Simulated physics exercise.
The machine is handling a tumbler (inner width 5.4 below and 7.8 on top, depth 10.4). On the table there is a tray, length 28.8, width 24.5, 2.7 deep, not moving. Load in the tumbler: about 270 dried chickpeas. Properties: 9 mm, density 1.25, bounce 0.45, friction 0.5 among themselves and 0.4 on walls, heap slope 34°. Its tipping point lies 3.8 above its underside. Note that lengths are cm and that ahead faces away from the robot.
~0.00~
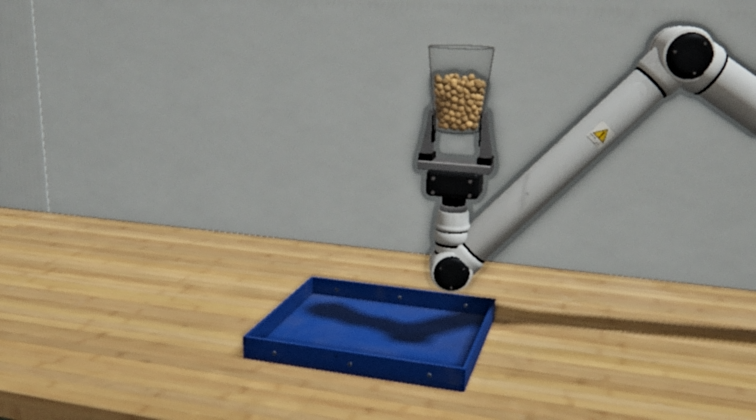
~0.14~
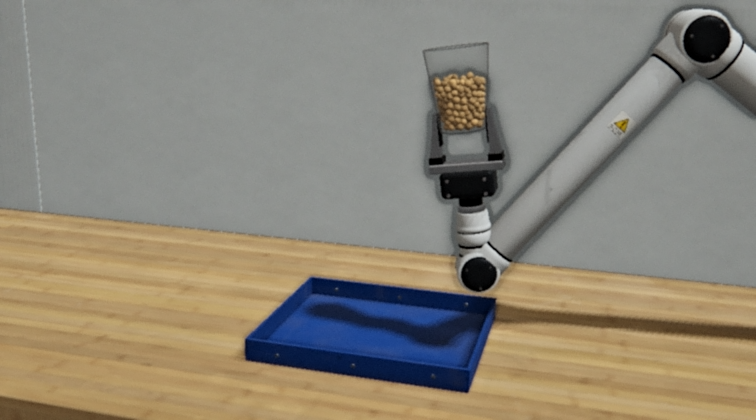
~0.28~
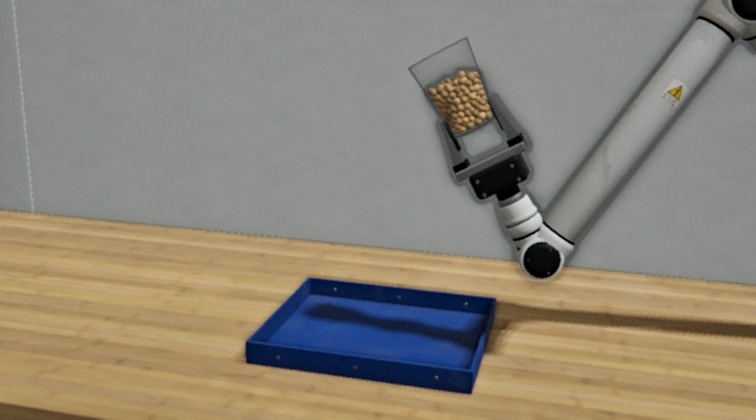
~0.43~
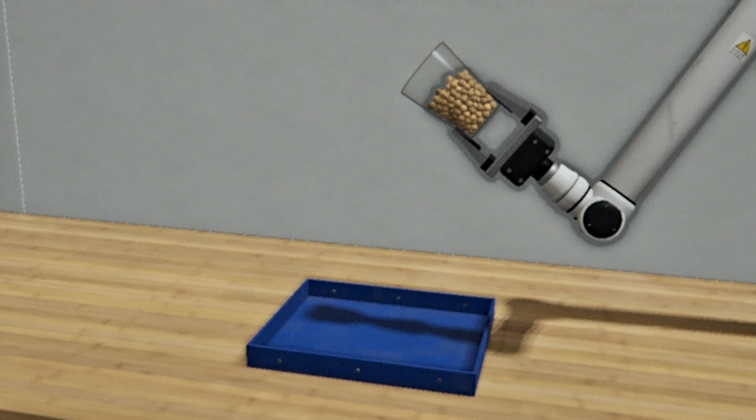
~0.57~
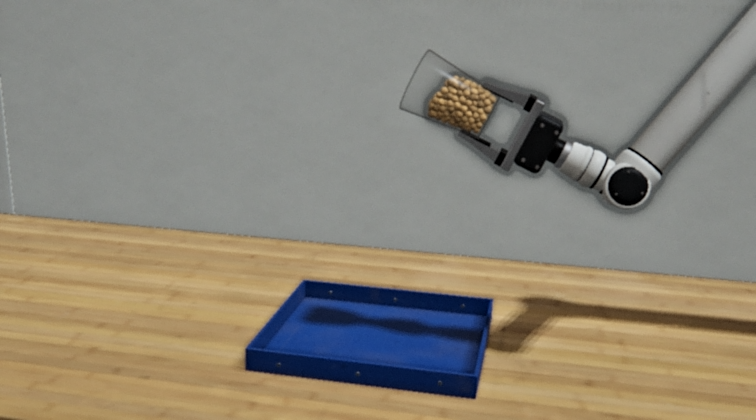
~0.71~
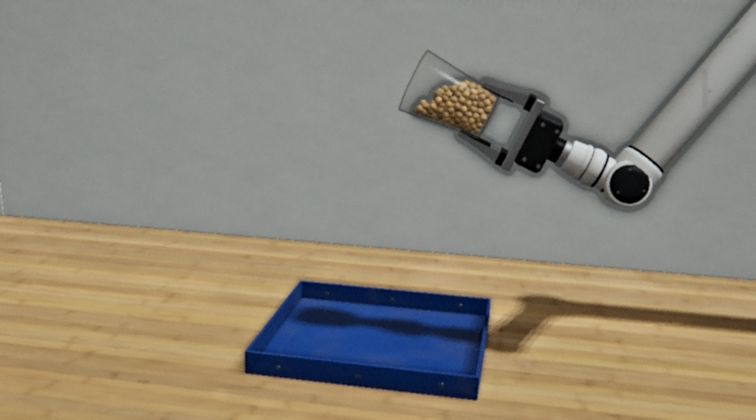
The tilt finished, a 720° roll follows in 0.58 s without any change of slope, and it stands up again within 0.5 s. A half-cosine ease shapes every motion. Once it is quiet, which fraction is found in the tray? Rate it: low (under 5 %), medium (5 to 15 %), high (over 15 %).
Rating: Low.
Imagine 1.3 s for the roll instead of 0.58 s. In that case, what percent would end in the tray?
It would then come to about 5 per cent.
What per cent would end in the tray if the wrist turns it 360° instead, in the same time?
I'd put it at about 0 %.
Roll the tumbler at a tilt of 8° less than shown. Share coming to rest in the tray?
About 0 %.
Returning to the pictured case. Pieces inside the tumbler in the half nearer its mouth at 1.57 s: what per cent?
About 30 percent is in the half nearer the mouth.
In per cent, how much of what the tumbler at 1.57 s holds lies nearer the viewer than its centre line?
50 in a hundred, more or less.
After 1.14 s, tipped 67°, highest piece 39 above the table; 267 in the tumbler.
After 1.57 s, tipped 26°, highest piece 38 above the table; 266 in the tumbler, 1 in the tray.
After 1.99 s, upright, highest piece 39 above the table; 266 in the tumbler, 1 in the tray.
After 2.69 s, upright, highest piece 39 above the table; 266 in the tumbler, 1 in the tray.
In the end, 266 in the tumbler, 1 in the tray. That is 0 % in the tray.
